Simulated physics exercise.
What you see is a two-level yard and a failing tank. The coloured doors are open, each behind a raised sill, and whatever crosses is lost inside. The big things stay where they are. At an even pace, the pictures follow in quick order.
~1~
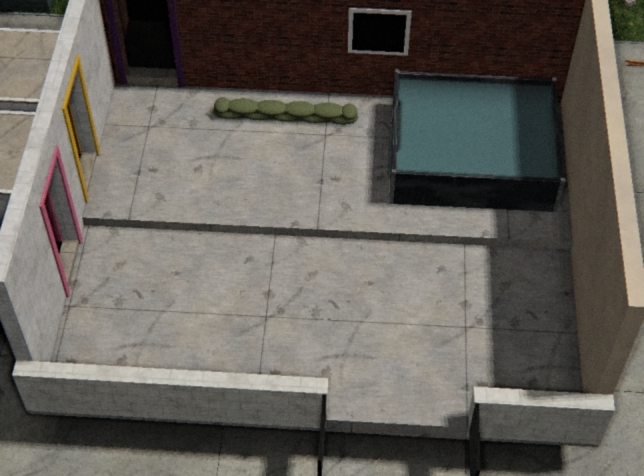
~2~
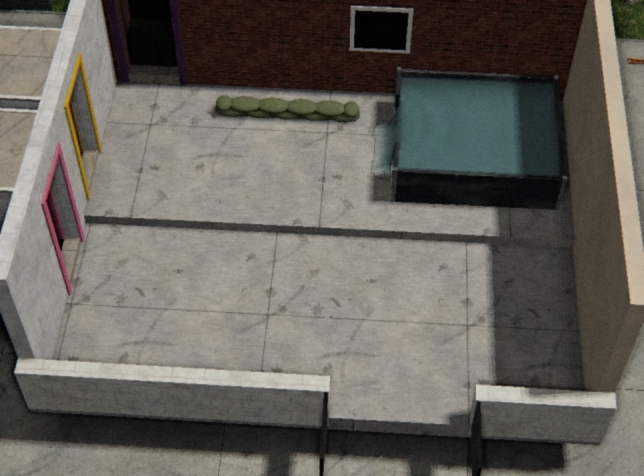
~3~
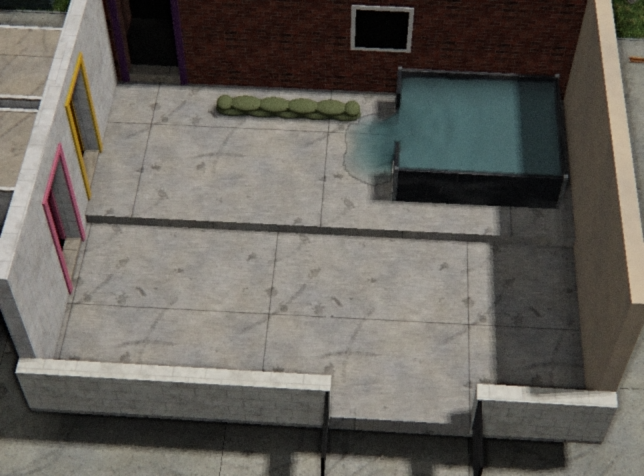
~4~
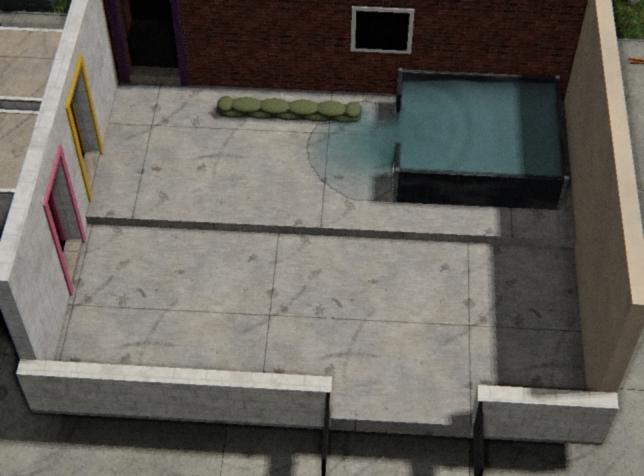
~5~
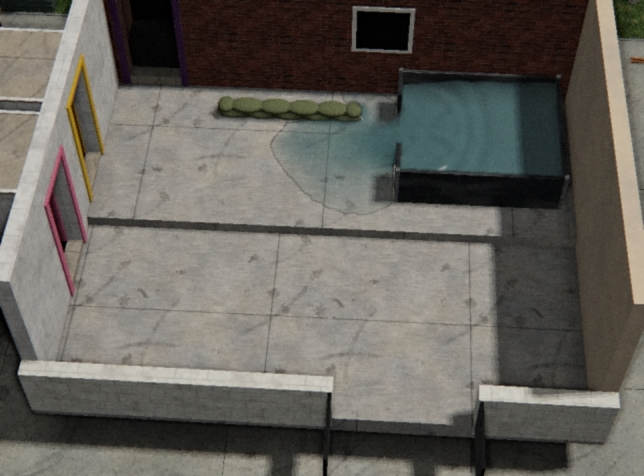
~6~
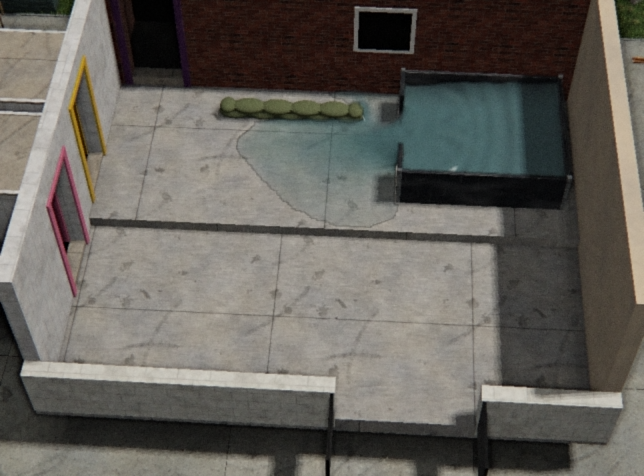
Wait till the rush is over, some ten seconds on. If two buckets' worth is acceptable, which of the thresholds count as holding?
The purple door counts as holding, the yellow door does not count, the pink door does not count.
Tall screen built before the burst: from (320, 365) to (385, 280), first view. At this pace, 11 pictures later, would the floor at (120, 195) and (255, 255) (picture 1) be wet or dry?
Note: Point one drenched, point two drenched.
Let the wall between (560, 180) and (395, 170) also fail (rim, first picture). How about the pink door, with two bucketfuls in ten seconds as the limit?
I reckon the pink door crosses the line.
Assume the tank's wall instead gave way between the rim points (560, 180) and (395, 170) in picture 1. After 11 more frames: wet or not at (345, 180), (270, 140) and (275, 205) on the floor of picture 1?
Taken one by one: Unaffected, then unaffected, then unaffected.
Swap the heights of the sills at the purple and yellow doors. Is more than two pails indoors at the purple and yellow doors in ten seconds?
The purple door overshoots the limit, and the yellow door overshoots the limit.
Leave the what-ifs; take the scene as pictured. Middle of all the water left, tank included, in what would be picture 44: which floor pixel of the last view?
Close to (310, 193).
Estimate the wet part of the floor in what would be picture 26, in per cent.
I reckon 55 per cent or so.
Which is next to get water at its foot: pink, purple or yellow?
That would be the door marked yellow.
A moment on, water covers 30 % of the floor; the purple door not reached, the yellow door not reached, the pink door not reached.
Next, water covers 45 % of the floor; the purple door not reached, the yellow door over two buckets in, the pink door not reached.
Then, water covers 55 % of the floor; the purple door under two buckets in, the yellow door far over two buckets in, the pink door under two buckets in.
Later, water covers 65 % of the floor; the purple door under two buckets in, the yellow door far over two buckets in, the pink door over two buckets in.
In the end, water covers 90 % of the floor; the purple door under two buckets in, the yellow door far over two buckets in, the pink door over two buckets in.
